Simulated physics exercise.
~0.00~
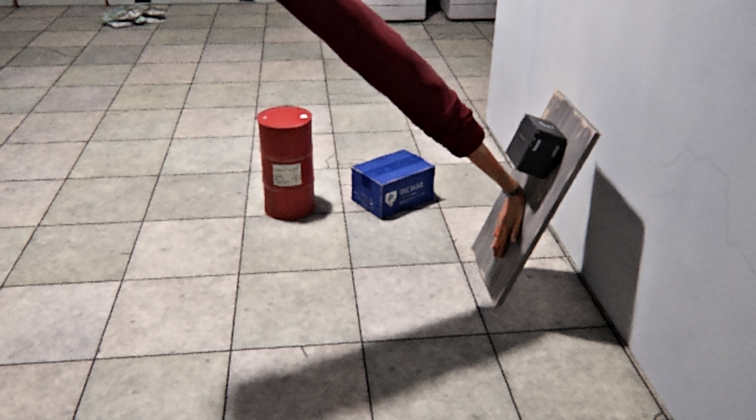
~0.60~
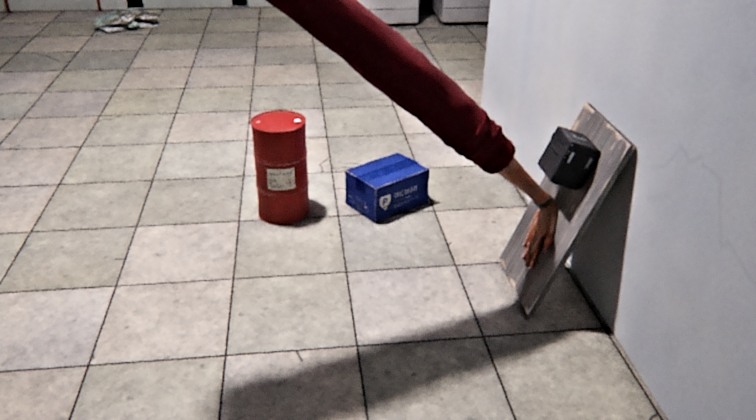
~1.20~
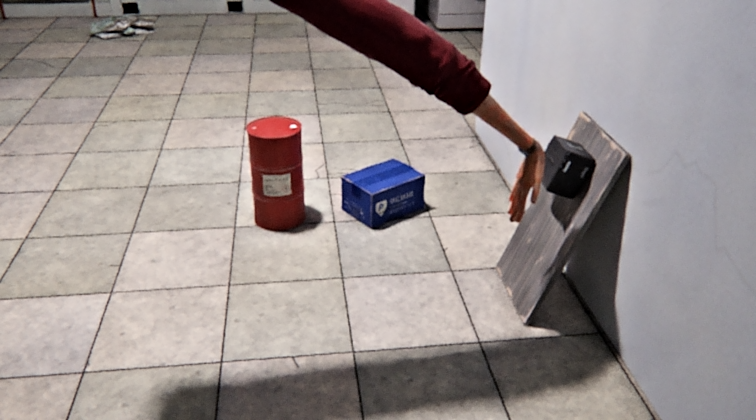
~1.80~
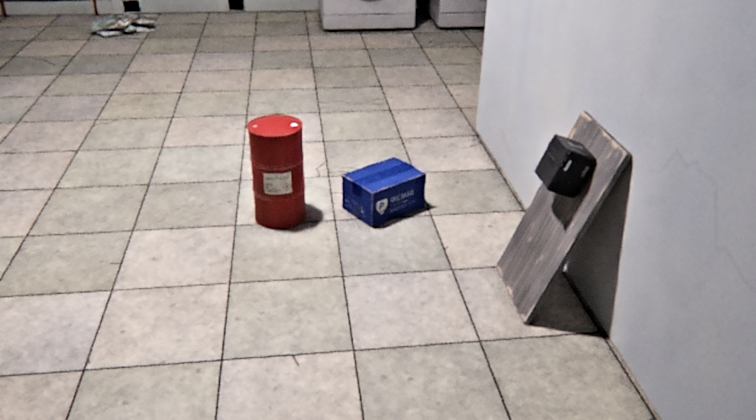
Grey board with a black block on its face being propped against a wall by a hand, then staying leaning.
